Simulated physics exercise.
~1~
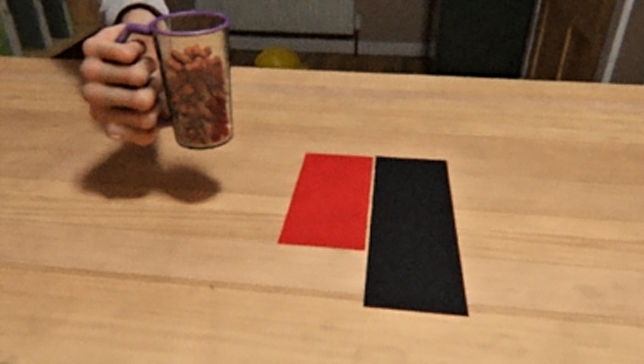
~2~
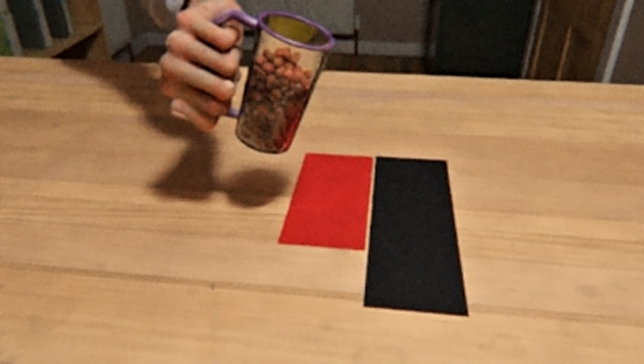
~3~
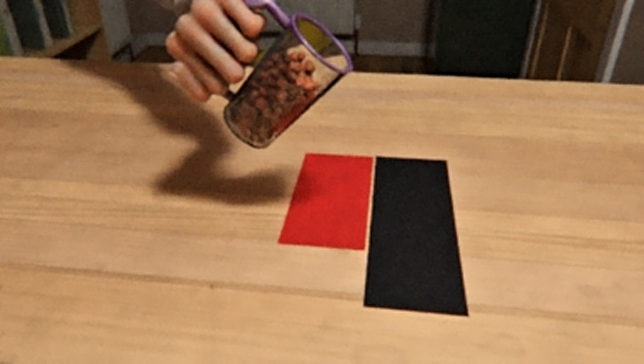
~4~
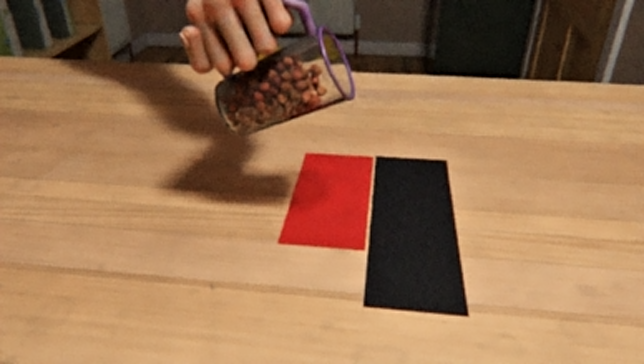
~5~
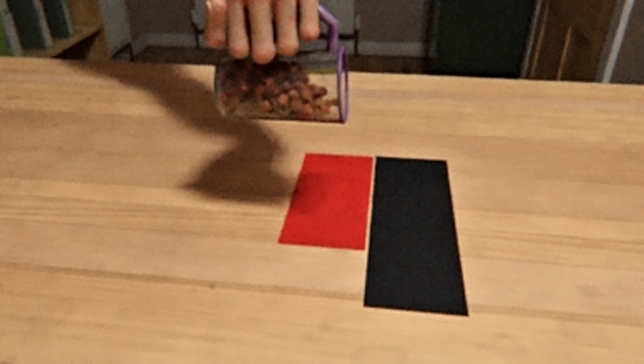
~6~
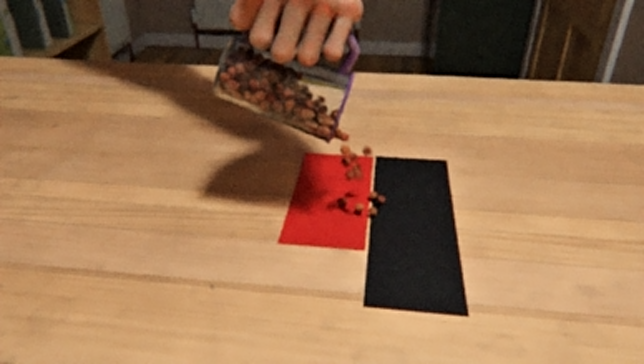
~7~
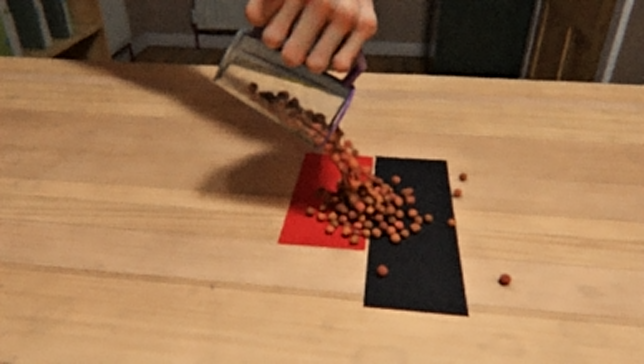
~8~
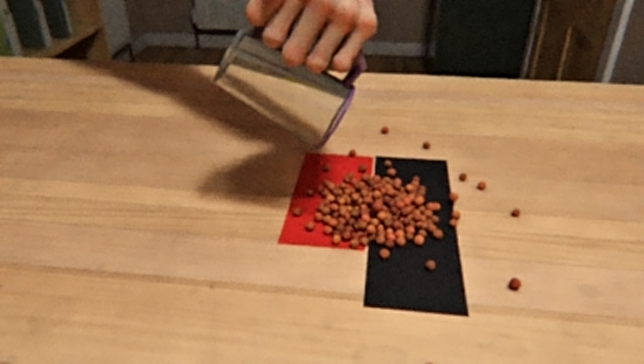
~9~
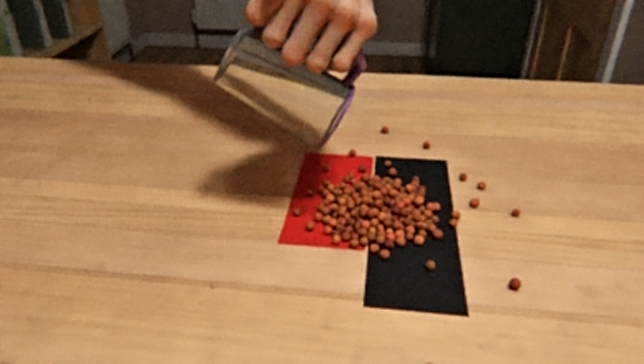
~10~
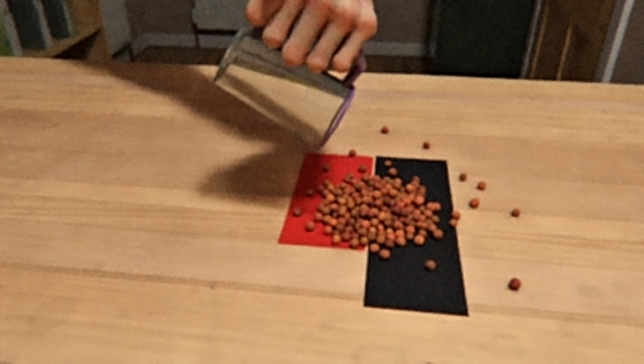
At the start, a hand holds a clear cup with a purple rim and handle, full of small reddish-brown pellets, above a wooden table where a red mat and a longer black mat lie side by side. The hand moves the cup to the right and tips it until it lies on its side, the pellets still inside. As it tilts further, pellets begin to spill near the line between the mats. They then pour out quickly, and several scatter to the right. Finally the emptied cup is held tilted downward over a still pile spanning both mats, with a few pellets on bare wood.
